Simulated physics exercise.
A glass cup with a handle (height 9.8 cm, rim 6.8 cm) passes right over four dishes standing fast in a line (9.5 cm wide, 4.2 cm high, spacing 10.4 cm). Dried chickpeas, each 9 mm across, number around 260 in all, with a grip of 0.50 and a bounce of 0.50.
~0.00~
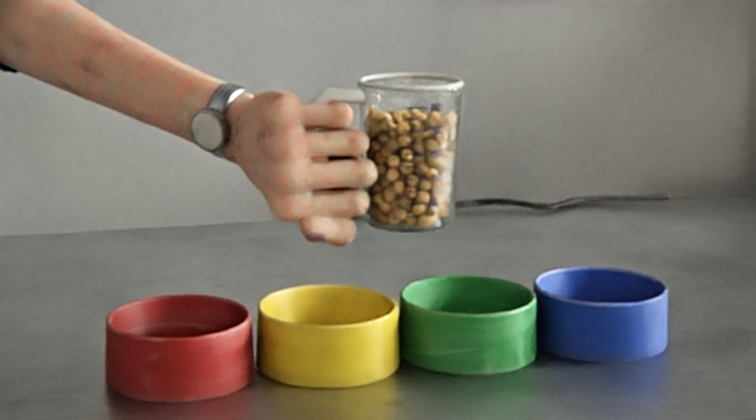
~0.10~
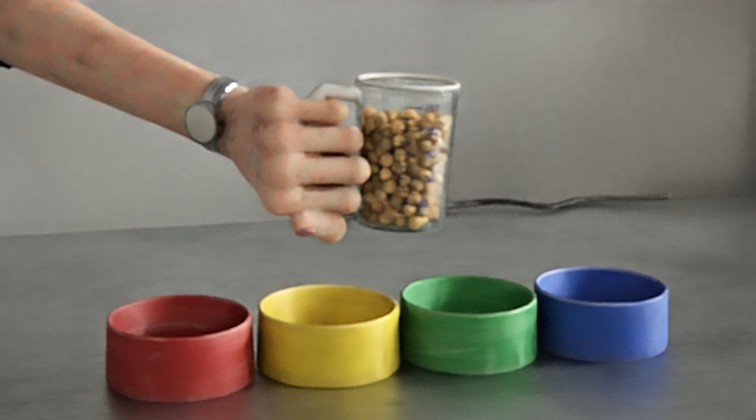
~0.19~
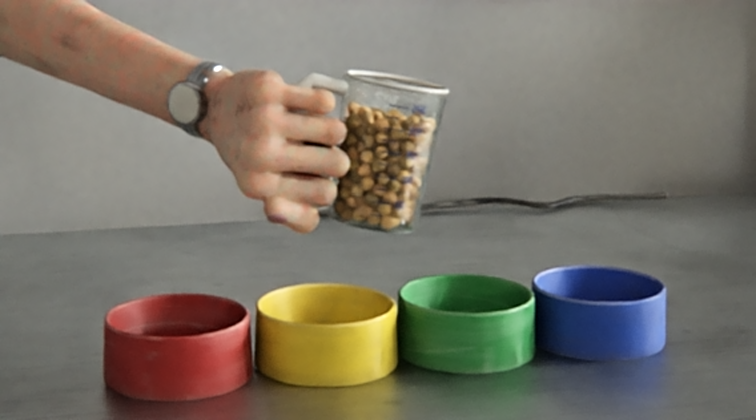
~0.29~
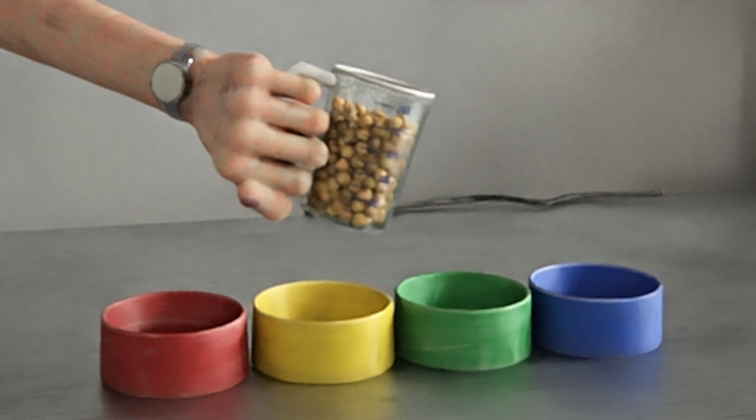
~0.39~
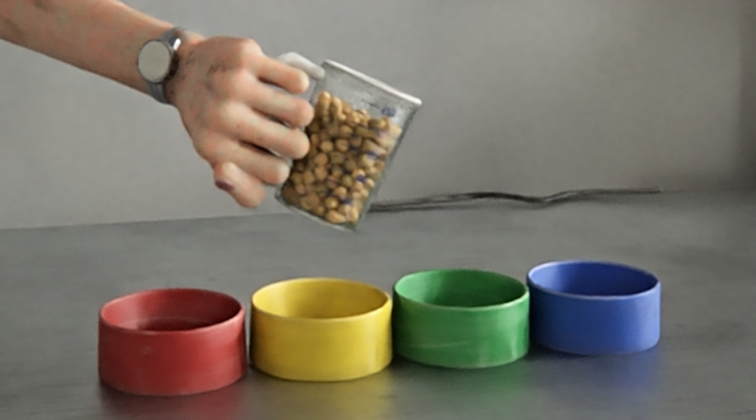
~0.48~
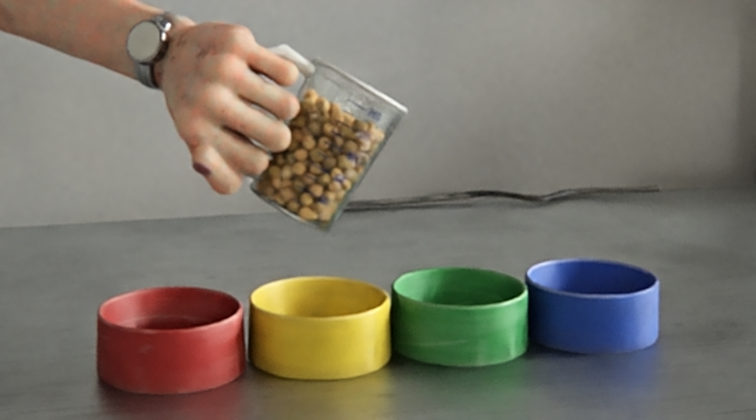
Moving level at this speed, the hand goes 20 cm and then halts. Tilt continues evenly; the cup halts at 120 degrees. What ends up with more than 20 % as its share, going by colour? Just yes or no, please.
In short: Red yes, blue no, green no, yellow no, counter no.
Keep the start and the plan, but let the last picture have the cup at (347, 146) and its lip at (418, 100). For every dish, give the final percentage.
Red 80; blue 0; green 0; yellow 10.
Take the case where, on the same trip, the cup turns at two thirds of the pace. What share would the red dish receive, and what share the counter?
It would be red 90 and counter 10.
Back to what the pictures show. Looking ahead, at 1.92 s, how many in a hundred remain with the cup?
About 25 percent of the load.
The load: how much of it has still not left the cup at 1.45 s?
Roughly 95 %.
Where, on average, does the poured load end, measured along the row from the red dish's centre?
Mean position: Around 1 cm toward bigger x from the centre.
After 1.06 s, tilt 73 degrees; cup holds 100 %.
After 1.45 s, tilt 101 degrees; cup holds 95 %.
After 1.92 s, tilt 120 degrees; cup holds 25 %, red 65 %.
By 2.8 s all is still; red 90 %, blue 0 %, green 0 %, yellow 5 %, counter 5 %.
